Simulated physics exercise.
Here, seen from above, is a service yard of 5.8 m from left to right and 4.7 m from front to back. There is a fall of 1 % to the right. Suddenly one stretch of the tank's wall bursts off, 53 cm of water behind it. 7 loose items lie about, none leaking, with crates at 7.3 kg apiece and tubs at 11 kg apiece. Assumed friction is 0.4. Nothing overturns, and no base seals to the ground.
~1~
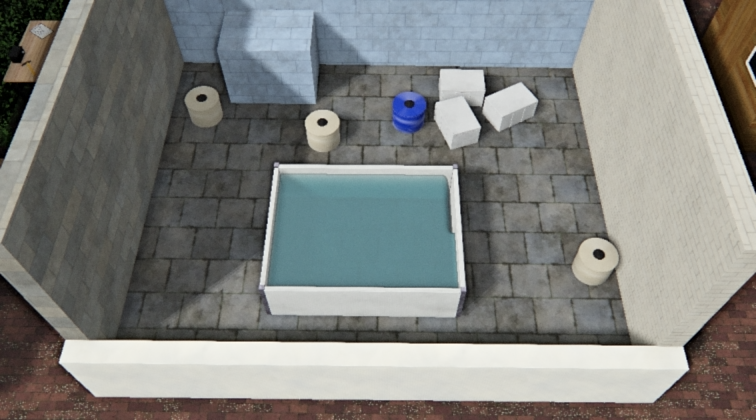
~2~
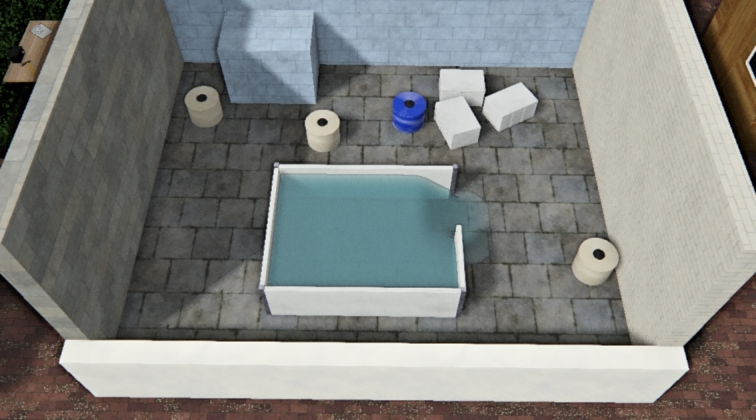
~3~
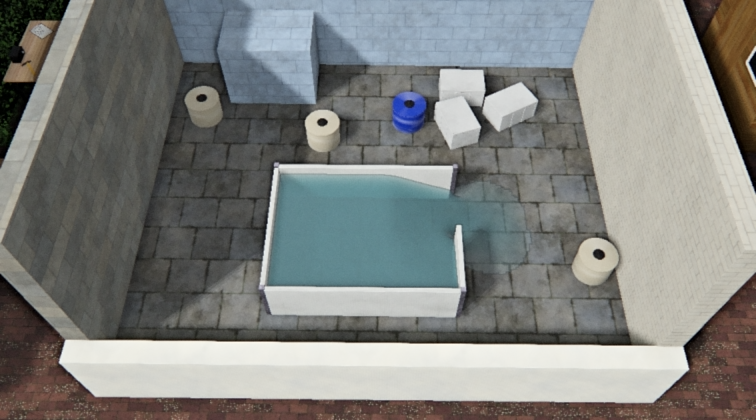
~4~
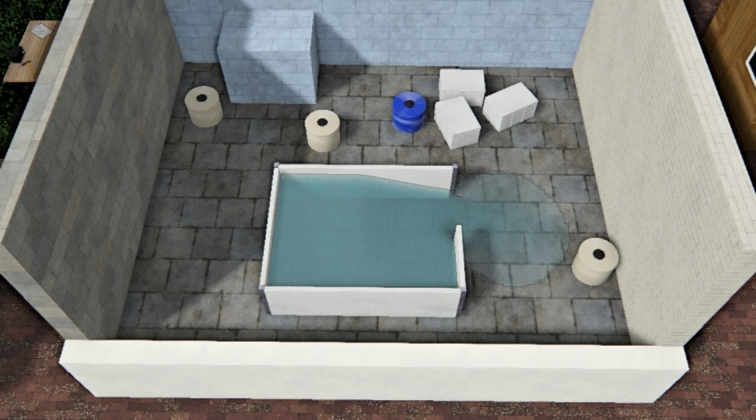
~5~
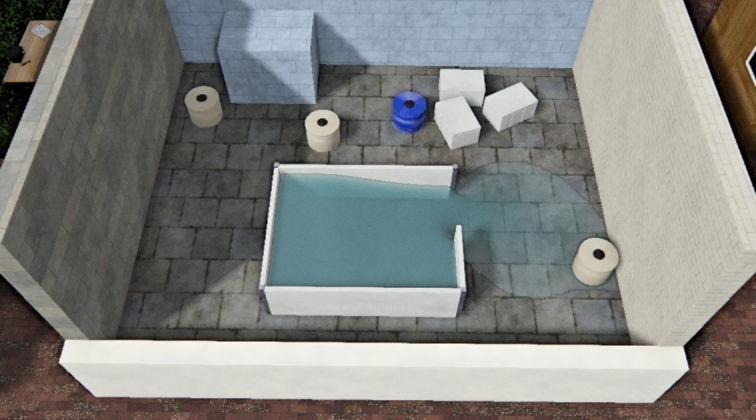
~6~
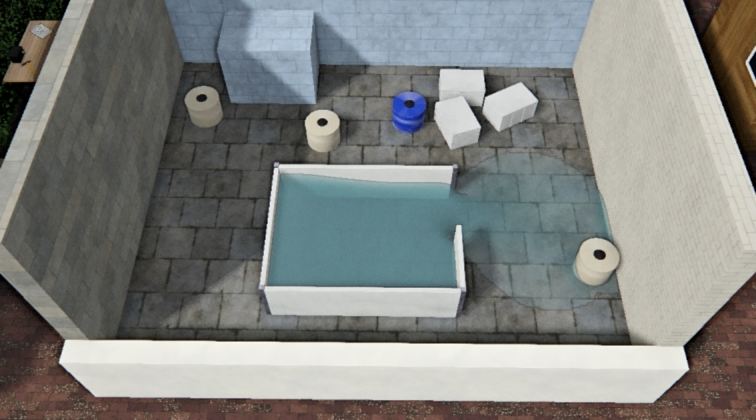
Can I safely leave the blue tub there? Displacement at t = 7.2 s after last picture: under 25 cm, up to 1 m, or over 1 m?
It will be left a little way off.
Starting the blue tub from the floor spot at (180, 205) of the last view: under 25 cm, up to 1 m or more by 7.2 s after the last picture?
Outcome: It sits still.
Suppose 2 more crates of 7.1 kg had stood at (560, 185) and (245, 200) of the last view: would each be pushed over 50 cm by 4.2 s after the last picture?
First far enough, second not far enough.
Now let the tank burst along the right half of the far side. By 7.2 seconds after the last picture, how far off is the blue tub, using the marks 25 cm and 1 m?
Well, the blue tub is flushed away.
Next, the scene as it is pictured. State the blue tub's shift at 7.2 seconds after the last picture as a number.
50 cm.
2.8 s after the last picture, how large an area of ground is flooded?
15 m2.
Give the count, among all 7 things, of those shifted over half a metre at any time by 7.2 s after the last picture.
Counting them up, I find 5.
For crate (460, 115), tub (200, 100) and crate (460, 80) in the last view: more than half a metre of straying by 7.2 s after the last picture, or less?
The first topped the threshold, the second never reached the threshold, and the third topped the threshold.
Then, 0.9 s after the last picture the blue tub is near (409, 104), 0.0 m from its start, aground; 0 afloat.
Then, 2.8 s after the last picture the blue tub is near (408, 105), 0.0 m from its start, aground; 2 afloat.
Then, 4.8 s after the last picture the blue tub is near (399, 109), 0.2 m from its start, aground; 3 afloat.
Then, 7.2 s after the last picture the blue tub is near (373, 112), 0.5 m from its start, afloat; 4 afloat.
